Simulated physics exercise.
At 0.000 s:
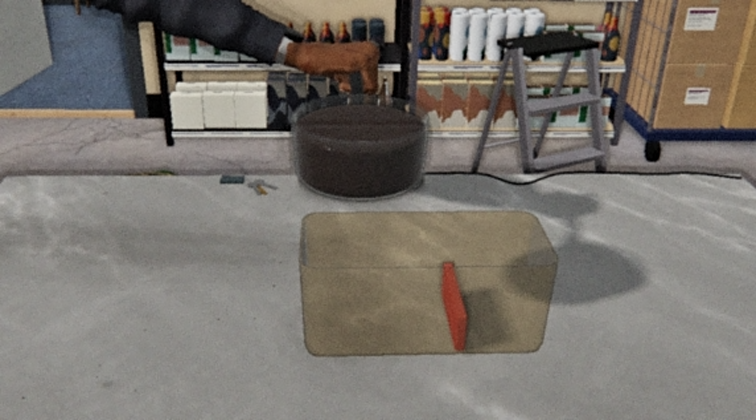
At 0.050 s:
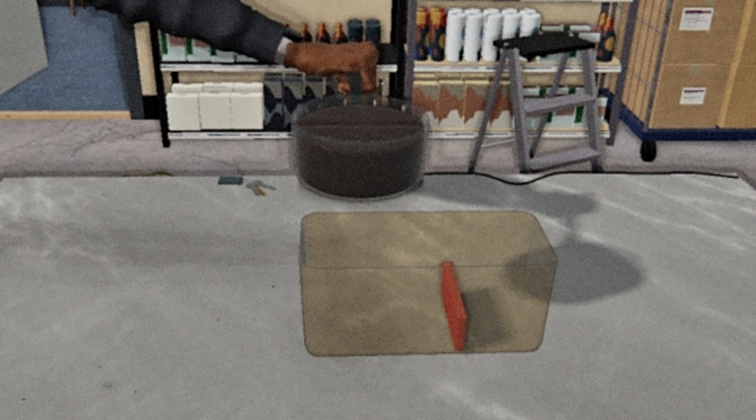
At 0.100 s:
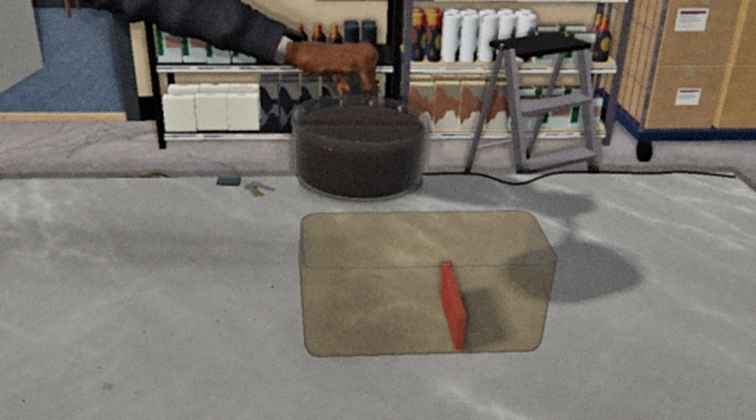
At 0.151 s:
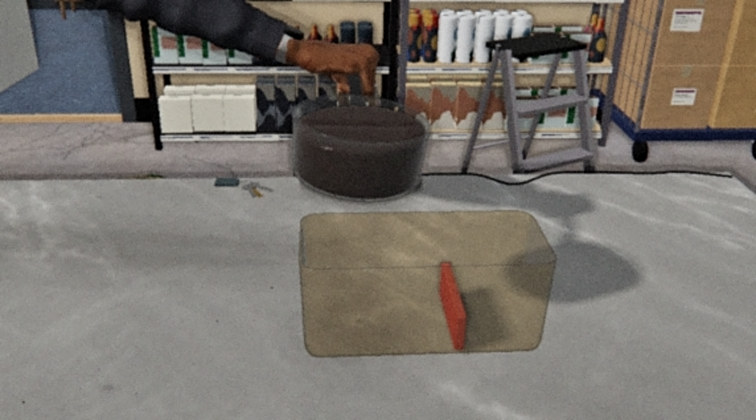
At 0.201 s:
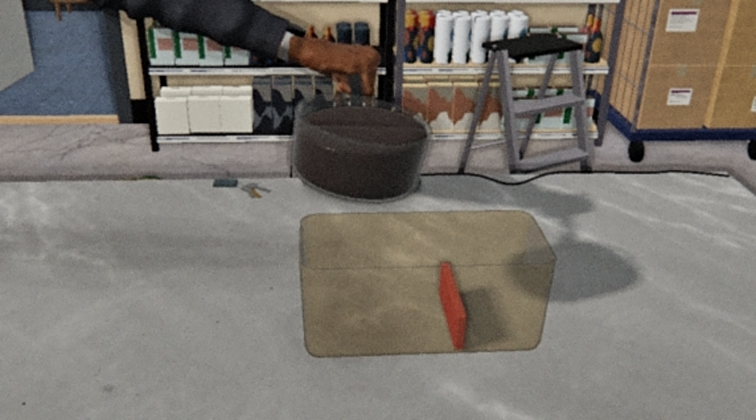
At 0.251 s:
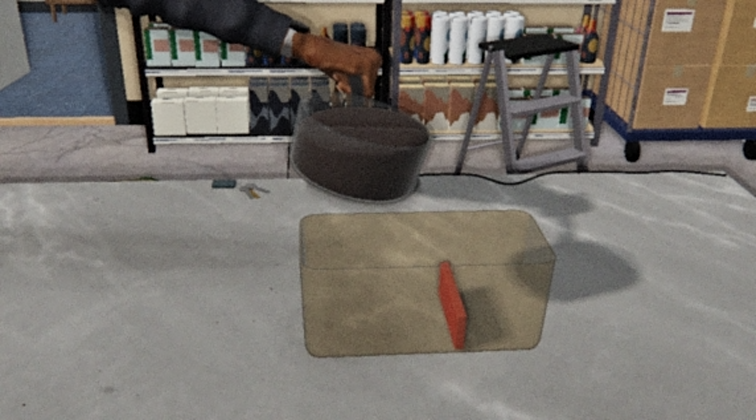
A hand held a small, dark pot of coffee above a counter, behind an empty see-through basin with a red piece inside, and slowly tilted the pot a little to the right.
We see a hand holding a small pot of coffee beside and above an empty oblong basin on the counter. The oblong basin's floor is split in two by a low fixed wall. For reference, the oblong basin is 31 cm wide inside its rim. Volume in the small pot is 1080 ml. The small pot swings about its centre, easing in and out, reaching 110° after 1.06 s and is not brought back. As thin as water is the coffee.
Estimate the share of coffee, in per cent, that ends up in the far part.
About 52 per cent.
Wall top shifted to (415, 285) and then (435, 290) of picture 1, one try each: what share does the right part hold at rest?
First 85, then 70 per cent.
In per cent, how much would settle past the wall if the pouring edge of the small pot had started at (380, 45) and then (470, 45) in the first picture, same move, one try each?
In turn about 30 and 65 per cent.
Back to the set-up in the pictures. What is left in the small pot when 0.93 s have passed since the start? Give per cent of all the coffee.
Roughly 6 per cent.
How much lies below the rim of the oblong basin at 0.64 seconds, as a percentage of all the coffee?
Some 24 per cent.
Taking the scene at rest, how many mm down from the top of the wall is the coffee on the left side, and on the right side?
Near 30 mm for the left and near 8 mm for the right.
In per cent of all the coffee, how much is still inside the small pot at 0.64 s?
42 %.
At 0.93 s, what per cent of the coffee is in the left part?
The fraction is near 28 percent.
Then, 0.64 s in, the tilt is 73° and 42 per cent is still to pour, 2 is left of the wall and 22 right of it.
Then, 0.93 s in, the tilt is 106° and 6 per cent is still to pour, 27 is left of the wall and 60 right of it.
Then, 1.23 s in, the tilt is 110° and 0 per cent is still to pour, 45 is left of the wall and 54 right of it.
Then, 1.56 s in, the tilt is 110° and 0 per cent is still to pour, 47 is left of the wall and 52 right of it.
Finally, 47 per cent lies left of the wall, 52 right of it and 1 outside.
